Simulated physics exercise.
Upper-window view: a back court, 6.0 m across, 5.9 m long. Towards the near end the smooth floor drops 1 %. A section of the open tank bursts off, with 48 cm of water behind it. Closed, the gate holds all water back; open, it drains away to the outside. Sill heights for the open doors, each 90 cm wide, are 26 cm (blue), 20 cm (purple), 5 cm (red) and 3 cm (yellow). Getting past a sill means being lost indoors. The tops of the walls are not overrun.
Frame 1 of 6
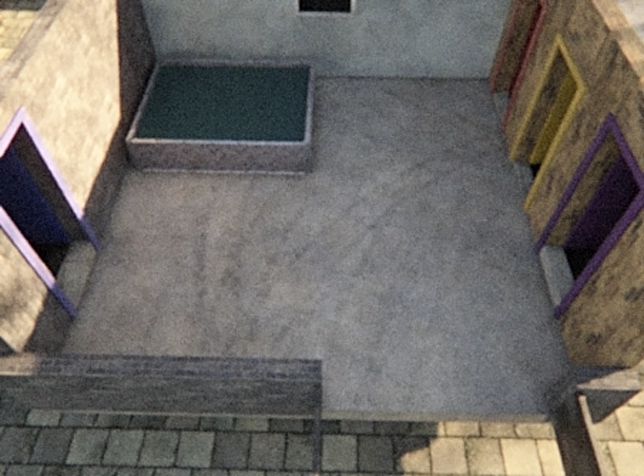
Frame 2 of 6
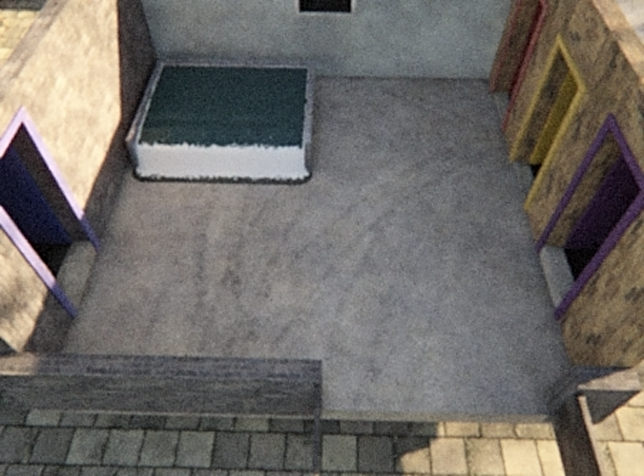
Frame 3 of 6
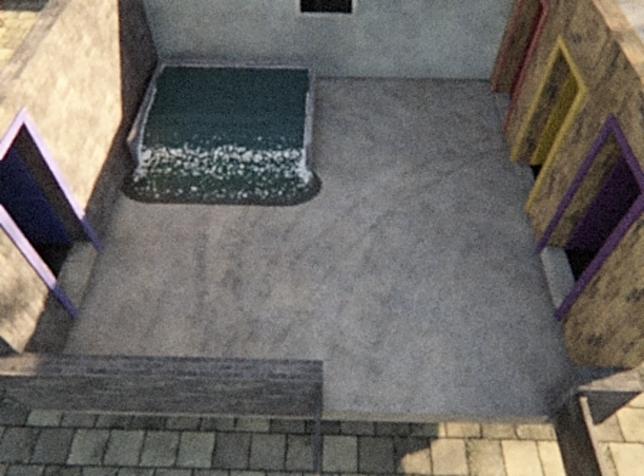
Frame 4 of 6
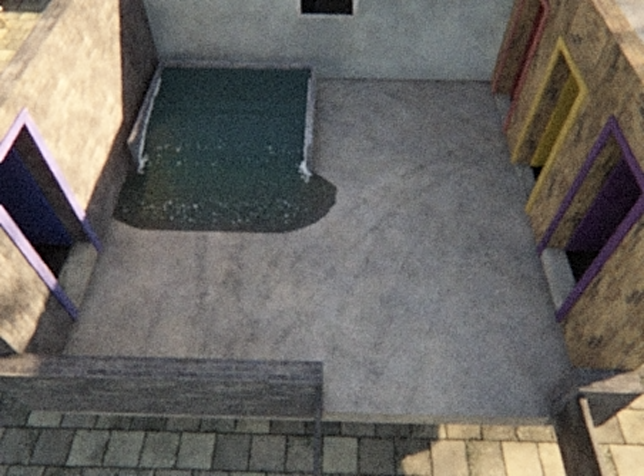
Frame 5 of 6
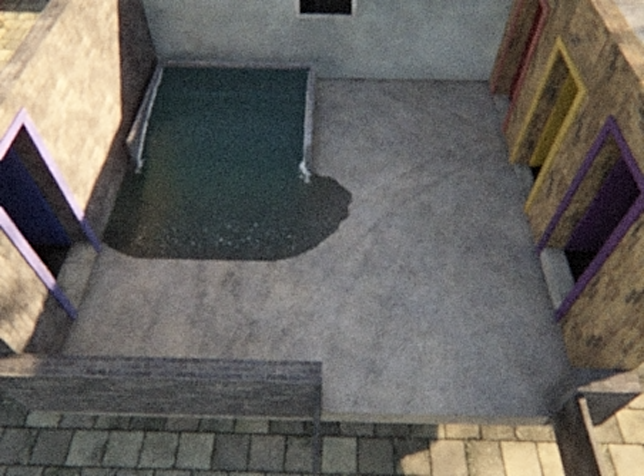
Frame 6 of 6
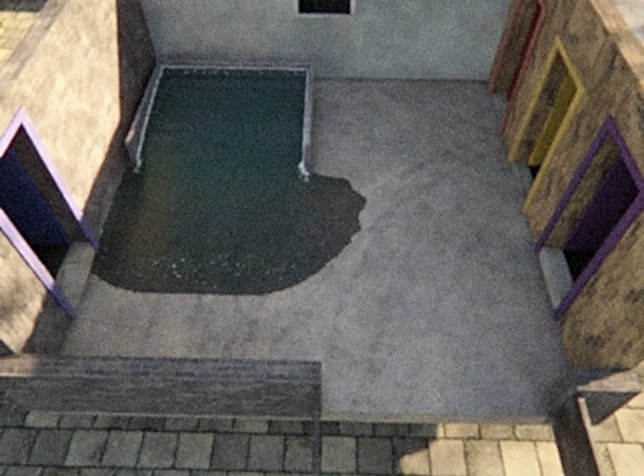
To begin with, dark water lies still in a low-walled tank at the back left of a bare court with coloured doorways. Its near side gives way in a white, foaming burst, and the water pours onto the grey floor, spreading towards the viewer and bulging out to the right.
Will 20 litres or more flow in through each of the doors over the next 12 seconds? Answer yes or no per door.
Blue door: No, purple door: No, red door: No, yellow door: Yes.
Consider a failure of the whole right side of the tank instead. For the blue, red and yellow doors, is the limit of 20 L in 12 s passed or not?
Here's how it goes: Blue falls short, red exceeds it, yellow exceeds it.
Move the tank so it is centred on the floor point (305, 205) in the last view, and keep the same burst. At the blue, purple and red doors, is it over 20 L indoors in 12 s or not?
Well, blue ends up inside the mark, purple ends up inside the mark and red ends up inside the mark.
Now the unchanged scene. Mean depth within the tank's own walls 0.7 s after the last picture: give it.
I'd put the average depth near 26 cm.
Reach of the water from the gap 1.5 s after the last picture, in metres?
Roughly 4.4 m.
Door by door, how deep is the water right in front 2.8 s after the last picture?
Blue 22 cm, purple 0 cm, red 0 cm, yellow 0 cm.
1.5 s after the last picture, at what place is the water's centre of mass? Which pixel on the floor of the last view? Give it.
(216, 221).
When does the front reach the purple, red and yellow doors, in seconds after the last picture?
Door times: Purple 3.8 s / red 5.5 s / yellow 4.5 s.
Then, 0.7 s after the last picture water covers 40 % of the floor and is deepest (28 cm) near (177, 385); blue door 10 cm at the sill, 0 L in, purple door not reached, red door not reached, yellow door not reached.
Then, 1.5 s after the last picture water covers 45 % of the floor and is deepest (40 cm) near (51, 382); blue door 13 cm at the sill, 0 L in, purple door not reached, red door not reached, yellow door not reached.
Then, 2.8 s after the last picture water covers 50 % of the floor and is deepest (27 cm) near (51, 382); blue door 22 cm at the sill, 0 L in, purple door not reached, red door not reached, yellow door not reached.
Then, 6.3 s after the last picture water covers 80 % of the floor and is deepest (13 cm) near (575, 395); blue door 8 cm at the sill, 0 L in, purple door 13 cm at the sill, 0 L in, red door 3 cm at the sill, 0 L in, yellow door 7 cm at the sill, 7 L in.
Then, 11.3 s after the last picture water covers 100 % of the floor and is deepest (7 cm) near (317, 100); blue door 4 cm at the sill, 0 L in, purple door 5 cm at the sill, 0 L in, red door 6 cm at the sill, 4 L in, yellow door 5 cm at the sill, 39 L in.
